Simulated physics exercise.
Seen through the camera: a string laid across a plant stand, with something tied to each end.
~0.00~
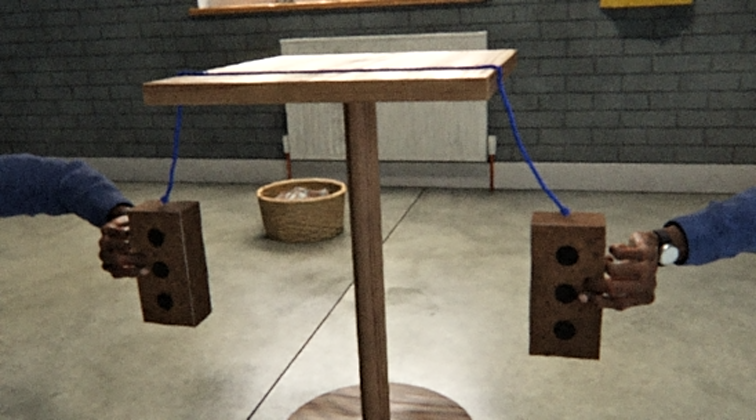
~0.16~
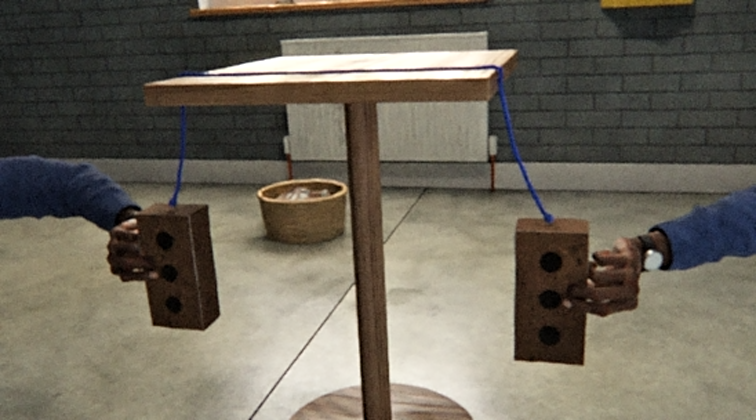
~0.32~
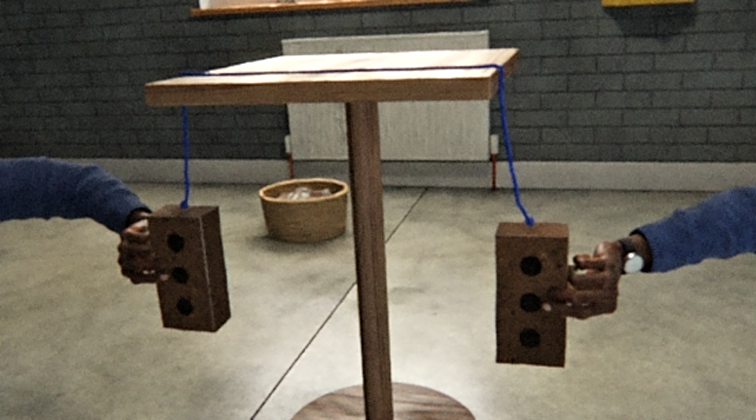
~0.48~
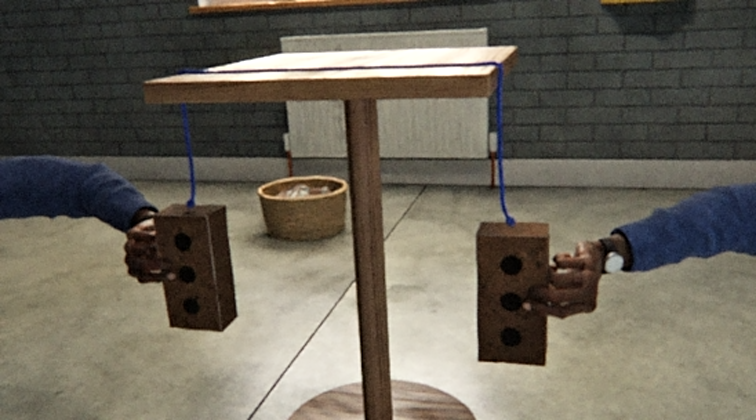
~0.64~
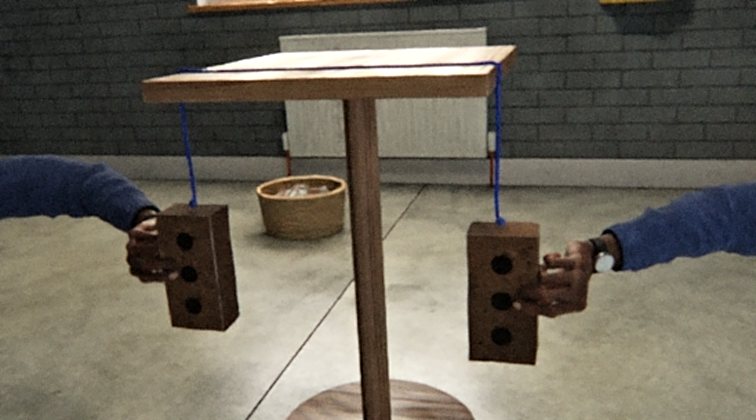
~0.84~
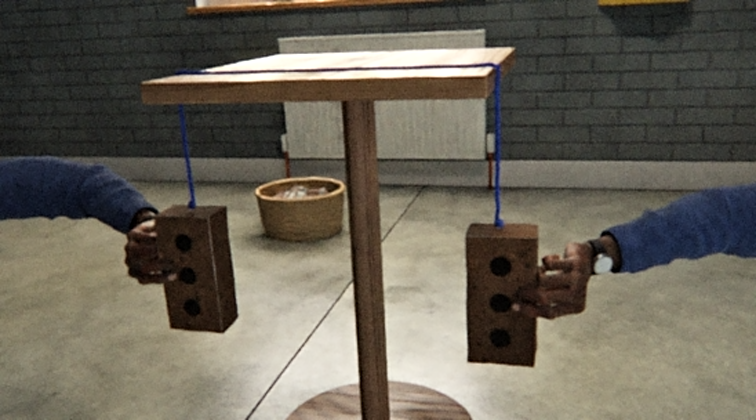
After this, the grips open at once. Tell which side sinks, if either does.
No motion.
After 1.26 s, left brick still level near (204, 270); right brick still level near (495, 298).
After 2.08 s, left brick still level near (198, 269); right brick still level near (502, 299).
In the end, left brick still level near (206, 270); right brick still level near (491, 298). The string stays as it is.
